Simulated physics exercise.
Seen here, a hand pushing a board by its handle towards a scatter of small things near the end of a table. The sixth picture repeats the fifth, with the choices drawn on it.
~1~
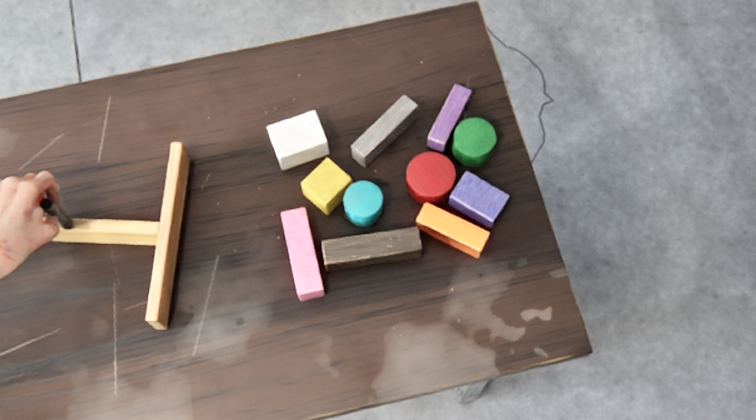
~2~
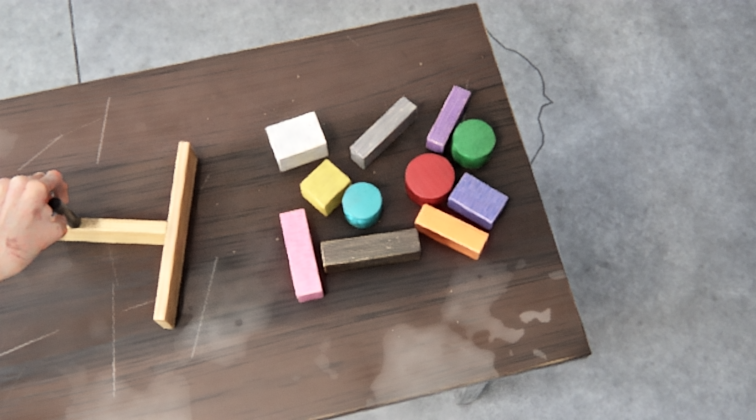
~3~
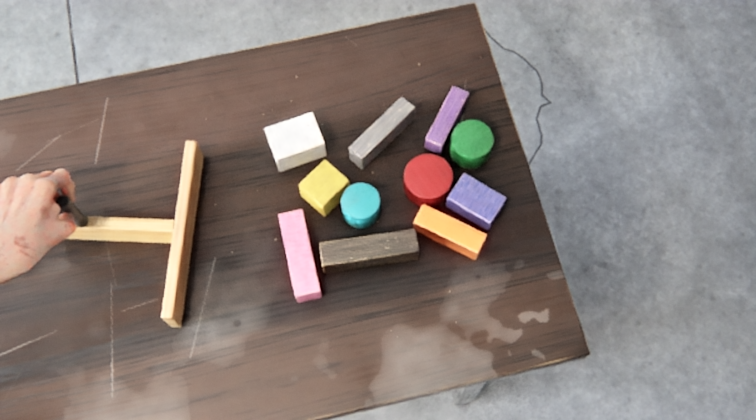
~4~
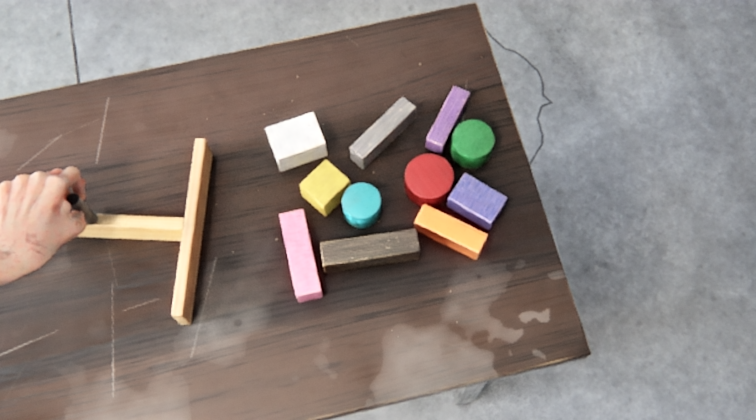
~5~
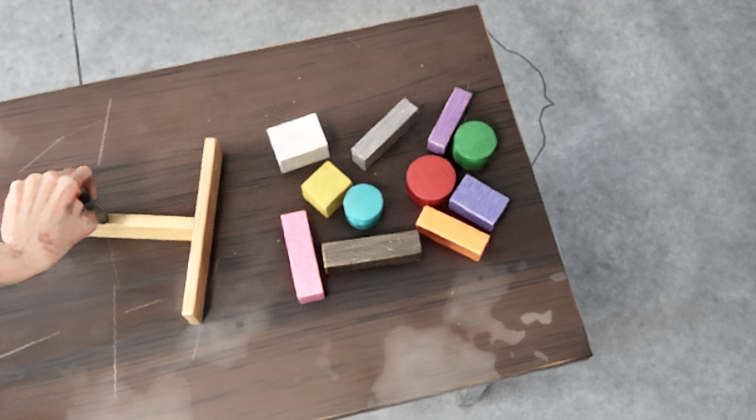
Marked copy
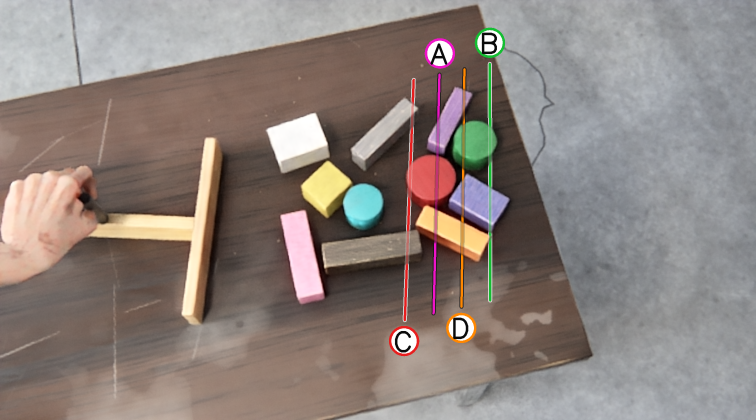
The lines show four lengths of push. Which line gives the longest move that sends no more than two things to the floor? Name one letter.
The farthest such stop is A.
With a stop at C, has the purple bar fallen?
No.
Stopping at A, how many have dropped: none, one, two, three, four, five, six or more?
By then, two.
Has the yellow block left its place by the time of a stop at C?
Yes.
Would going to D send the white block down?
No.
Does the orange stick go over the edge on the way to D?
By then, no.
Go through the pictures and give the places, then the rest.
Board (165, 228); yellow block (327, 186); blue block (479, 200), in the first picture.
Board (172, 227); purple bar (448, 120), in the second picture.
Board (180, 226); black bar (370, 251), in the third picture.
Board (189, 224); turquoise tin (362, 206), in the fourth picture.
Board (200, 223); orange stick (452, 234); green tin (474, 146); pink bar (303, 257), in the fifth picture.
On the marked copy, A at (437, 187); B at (490, 176); C at (410, 193); D at (463, 182).
With A. Early on, board (286, 204); white block (325, 146); pink bar (308, 257).
Further on, board (371, 186); green tin (489, 147); blue block (493, 214).
At the end, board (434, 172); green tin over the edge; purple bar over the edge; two fallen.
As for the rest, B drops six; C is within the limit but short; D drops four.
